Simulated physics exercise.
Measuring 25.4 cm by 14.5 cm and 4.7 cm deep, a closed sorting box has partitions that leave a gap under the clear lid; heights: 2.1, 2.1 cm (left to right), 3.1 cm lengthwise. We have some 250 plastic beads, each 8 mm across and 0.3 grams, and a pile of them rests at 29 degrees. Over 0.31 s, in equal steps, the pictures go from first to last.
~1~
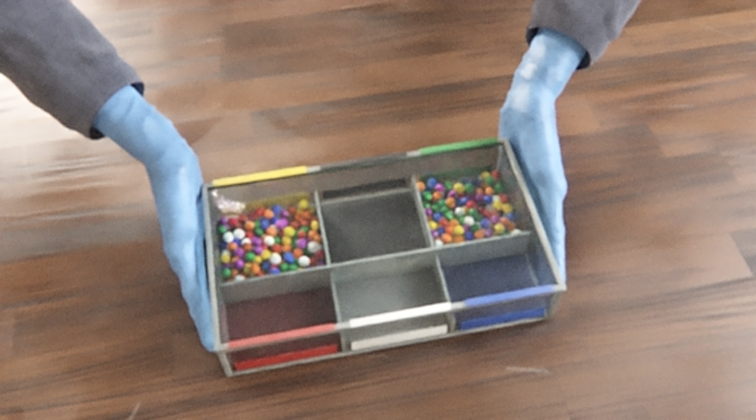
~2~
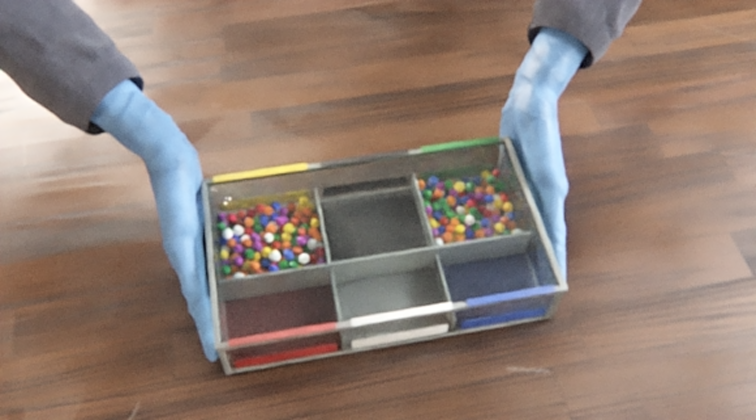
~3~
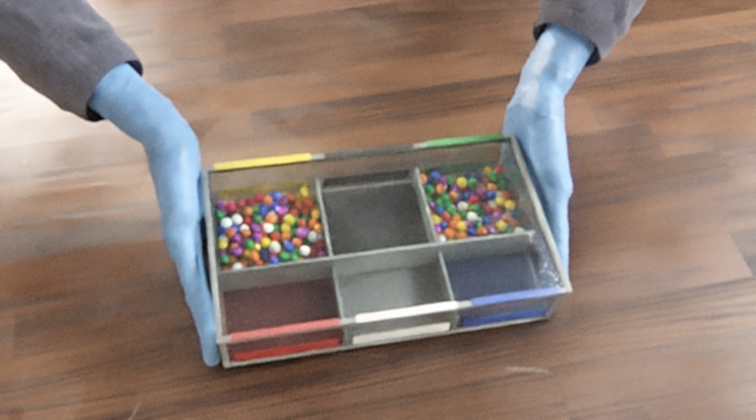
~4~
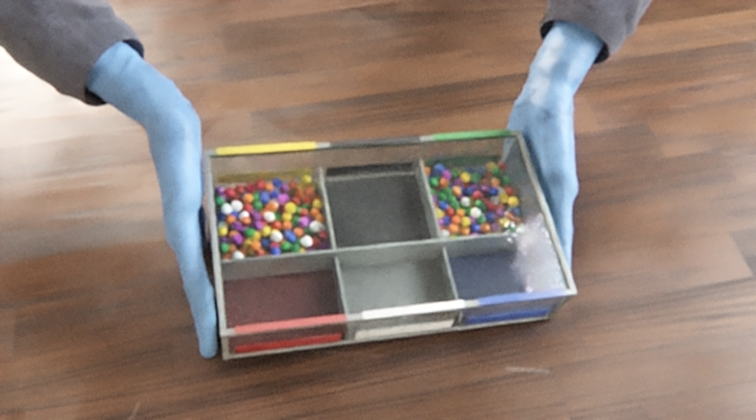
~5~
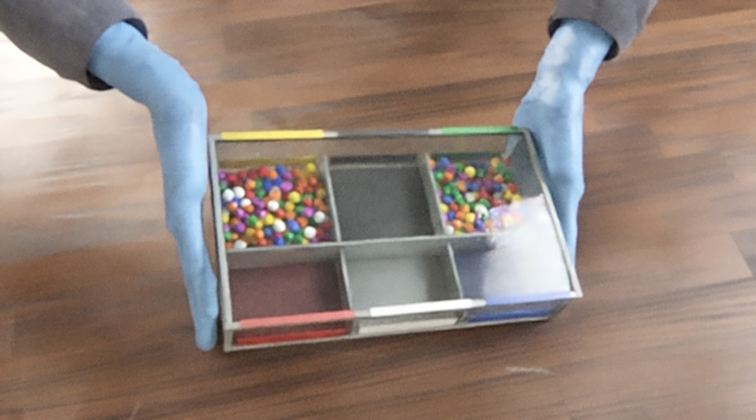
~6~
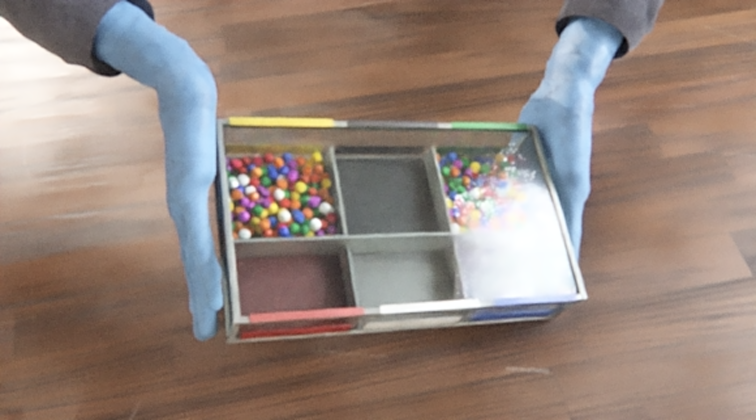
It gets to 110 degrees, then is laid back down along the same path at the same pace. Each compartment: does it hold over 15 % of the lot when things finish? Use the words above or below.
Red compartment: Below; blue compartment: Above; green compartment: Above; yellow compartment: Below; white compartment: Below; black compartment: Below.
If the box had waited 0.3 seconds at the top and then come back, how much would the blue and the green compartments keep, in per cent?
In per cent: Blue 55, green 45.
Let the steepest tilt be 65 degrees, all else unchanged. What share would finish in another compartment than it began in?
5 percent.
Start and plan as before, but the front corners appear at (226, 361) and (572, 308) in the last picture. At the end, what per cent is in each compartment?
By the end red holds 10%, blue holds 30%, green holds 35%, yellow holds 5%, white holds 20% and black holds 0%.
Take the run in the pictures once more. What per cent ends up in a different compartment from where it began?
It works out to about 55 per cent.
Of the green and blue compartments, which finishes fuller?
The blue one.
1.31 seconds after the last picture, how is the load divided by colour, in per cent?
It splits as red 0, blue 20, green 50, yellow 10, white 5 and black 10 percent.
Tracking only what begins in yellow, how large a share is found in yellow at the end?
0 %.
Then, 1.31 s after the last picture, tilt 110 degrees; blue 20 %, green 50 %, yellow 10 %, white 5 %, black 10 %.
Then, 2.19 s after the last picture, tilt 49 degrees; blue 55 %, green 45 %.
Then, 3.07 s after the last picture, tilt 0 degrees; blue 55 %, green 45 %.
In the end, red 0 %, blue 55 %, green 45 %, yellow 0 %, white 0 %, black 0 %.
